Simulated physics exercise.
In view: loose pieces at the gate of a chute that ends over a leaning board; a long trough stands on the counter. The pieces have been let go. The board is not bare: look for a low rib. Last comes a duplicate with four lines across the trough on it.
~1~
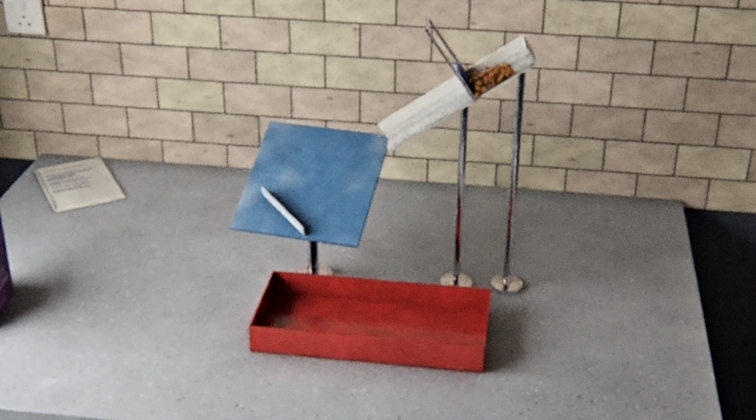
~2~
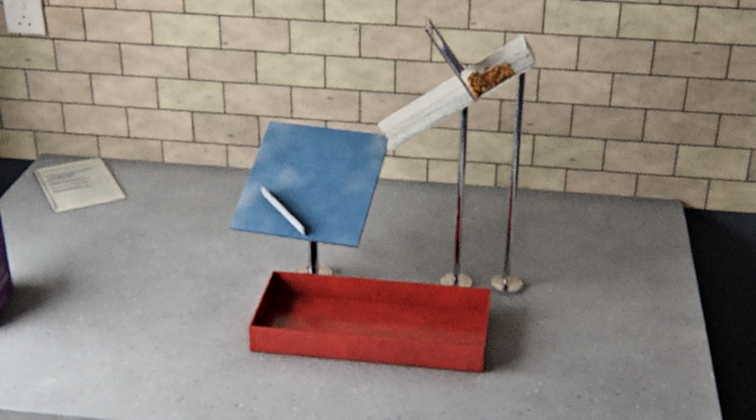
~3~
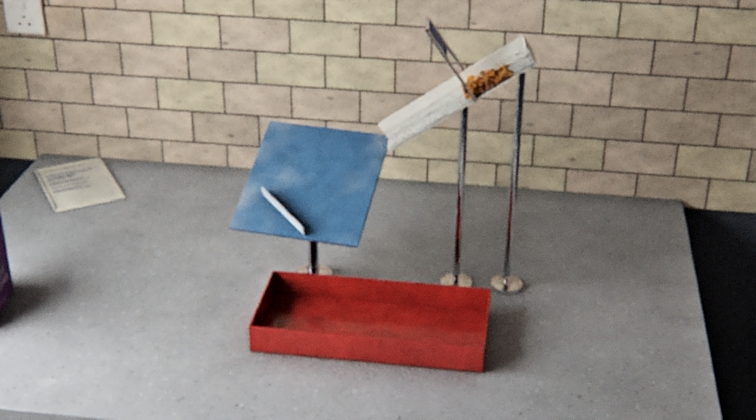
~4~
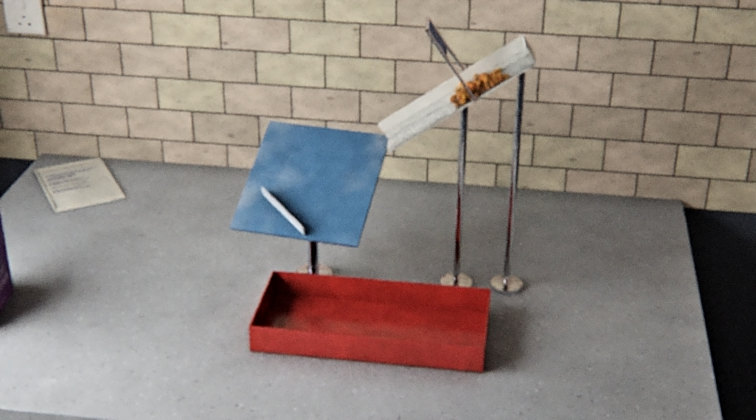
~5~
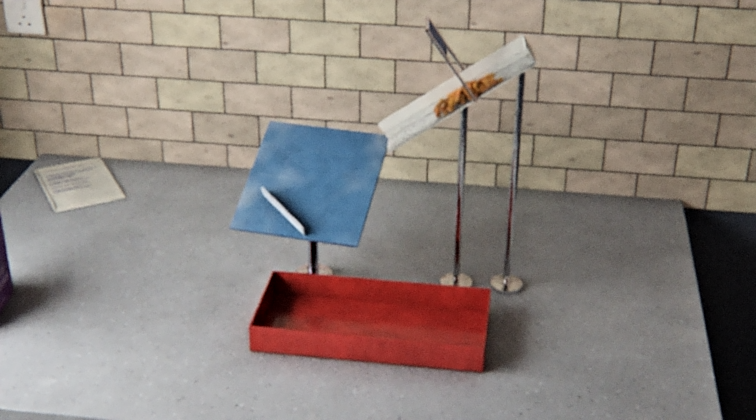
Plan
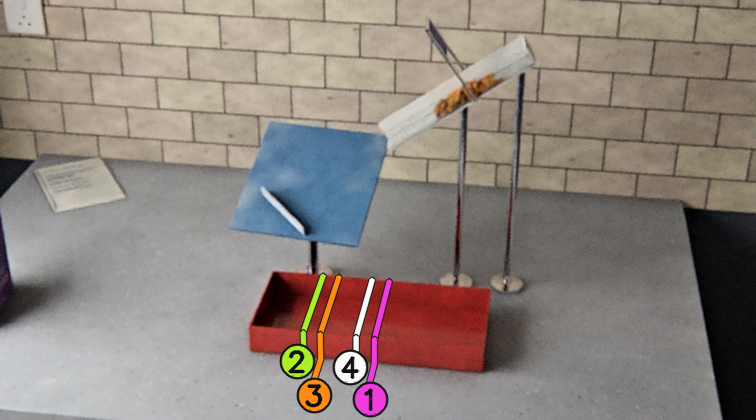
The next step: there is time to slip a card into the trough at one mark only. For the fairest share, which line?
Line 2.
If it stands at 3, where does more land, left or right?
More lands on the left.
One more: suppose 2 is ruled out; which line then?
Line 3.
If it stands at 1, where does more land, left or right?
More lands on the left.
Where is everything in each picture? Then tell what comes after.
In the first frame, load behind the gate (484, 75), roasted chickpeas; lip of the chute (388, 146), sloping gently.
In the second frame, middle of the board (312, 181), tilted gently; middle of its low edge (293, 237); of its high edge (329, 128).
In the third frame, front corners of the trough (250, 326) and (484, 347), empty; front of the load (467, 96).
In the fourth frame, middle of the load (475, 83); its front (452, 100), roughly a quarter of the way to the lip; rib from (262, 187) to (303, 229).
In the fifth frame, middle of the load (466, 89); its front (436, 110), roughly a third of the way to the lip.
On the marked copy, line 1 crosses the front rim at (374, 338); line 2 crosses the front rim at (303, 331); line 3 crosses the front rim at (320, 333); line 4 crosses the front rim at (356, 336).
With 1, of what is caught, every piece on the left of the divider, not one piece on the right.
With 2, of what is caught, roughly half on the left of the divider, roughly half on the right.
With 3, of what is caught, the larger part on the left of the divider, about a tenth on the right.
With 4, of what is caught, every piece on the left of the divider, not one piece on the right.
